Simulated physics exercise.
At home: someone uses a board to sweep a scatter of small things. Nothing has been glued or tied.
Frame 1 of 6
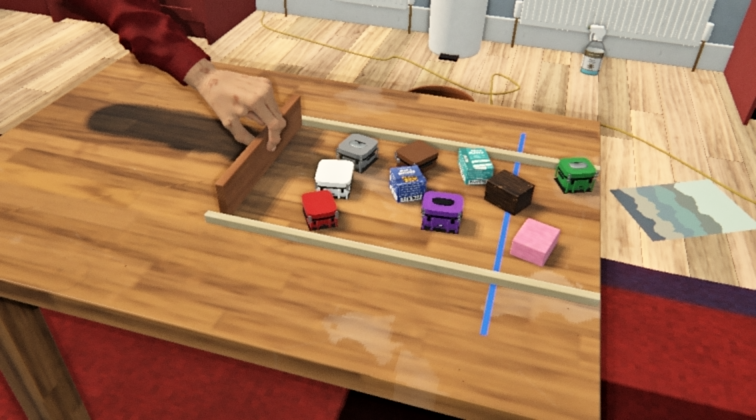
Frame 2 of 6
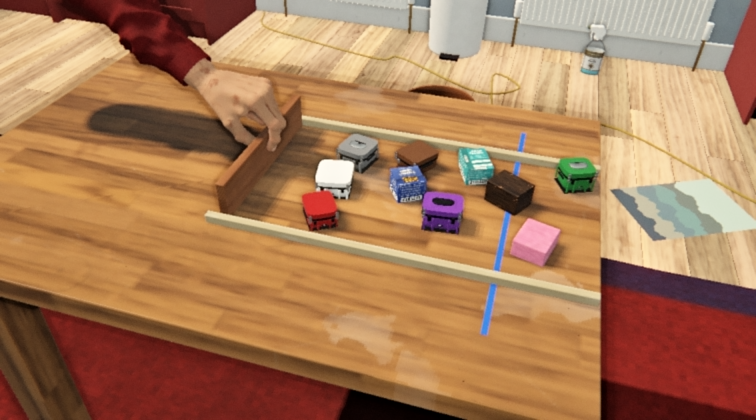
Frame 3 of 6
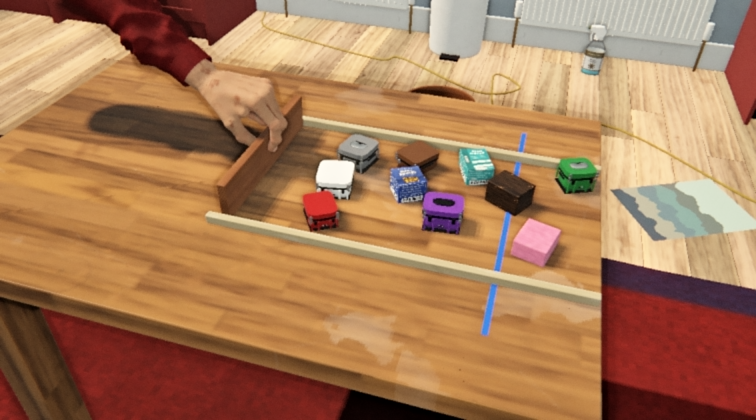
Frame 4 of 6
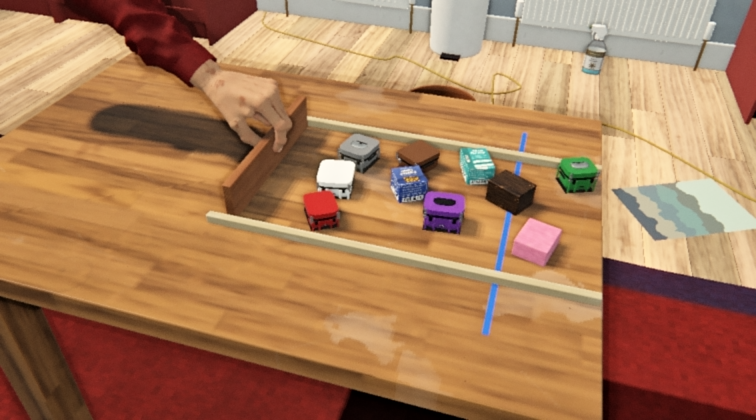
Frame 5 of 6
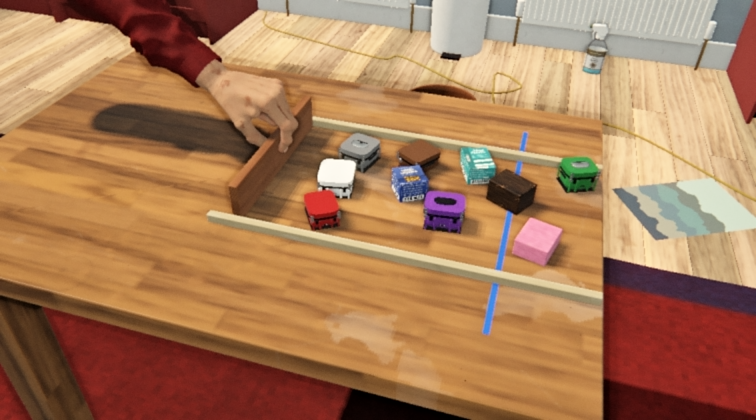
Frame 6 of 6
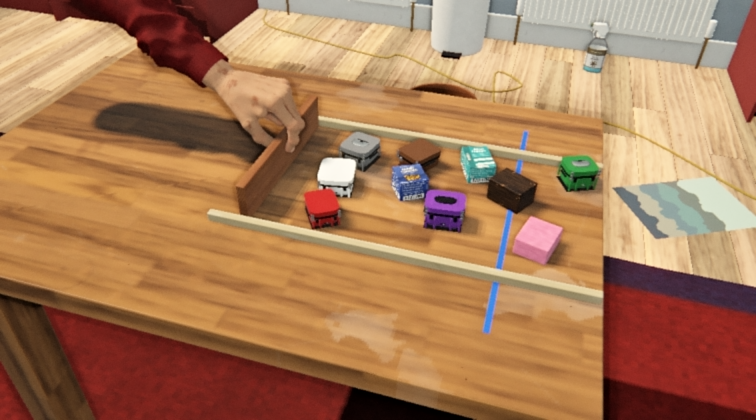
On a wooden table, a hand in a dark red sleeve slid an upright board slightly to the right between two pale strips, while the scattered colourful little cases and blocks ahead of it barely shifted.
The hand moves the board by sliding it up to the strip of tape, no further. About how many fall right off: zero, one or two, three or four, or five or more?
Going by the pictures, one or two pieces get pushed right off.
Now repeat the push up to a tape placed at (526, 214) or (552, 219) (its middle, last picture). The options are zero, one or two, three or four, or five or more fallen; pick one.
At each place: Three to four and 3 or 4.
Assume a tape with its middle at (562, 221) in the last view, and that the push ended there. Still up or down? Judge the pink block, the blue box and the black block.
Pink block goes off, blue box goes off, black block goes off.
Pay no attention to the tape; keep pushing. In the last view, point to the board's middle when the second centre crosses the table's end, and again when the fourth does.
Around (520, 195); afterwards around (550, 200).
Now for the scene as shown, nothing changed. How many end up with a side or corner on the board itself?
It's 3.
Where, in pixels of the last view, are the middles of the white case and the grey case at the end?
They come to rest around (527, 215) and (532, 181).
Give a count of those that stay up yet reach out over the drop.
Count: 2.
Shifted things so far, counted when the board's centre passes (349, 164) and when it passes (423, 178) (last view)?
Counts: 3, 7.
A little later, none off yet; green case at rest near (578, 173); pink block at rest near (538, 240); black block at rest near (512, 190).
Next, none off yet; green case at rest near (578, 173); pink block at rest near (538, 240); black block at rest near (514, 190).
When it is over, the number that fall off is one or two; down, green case.
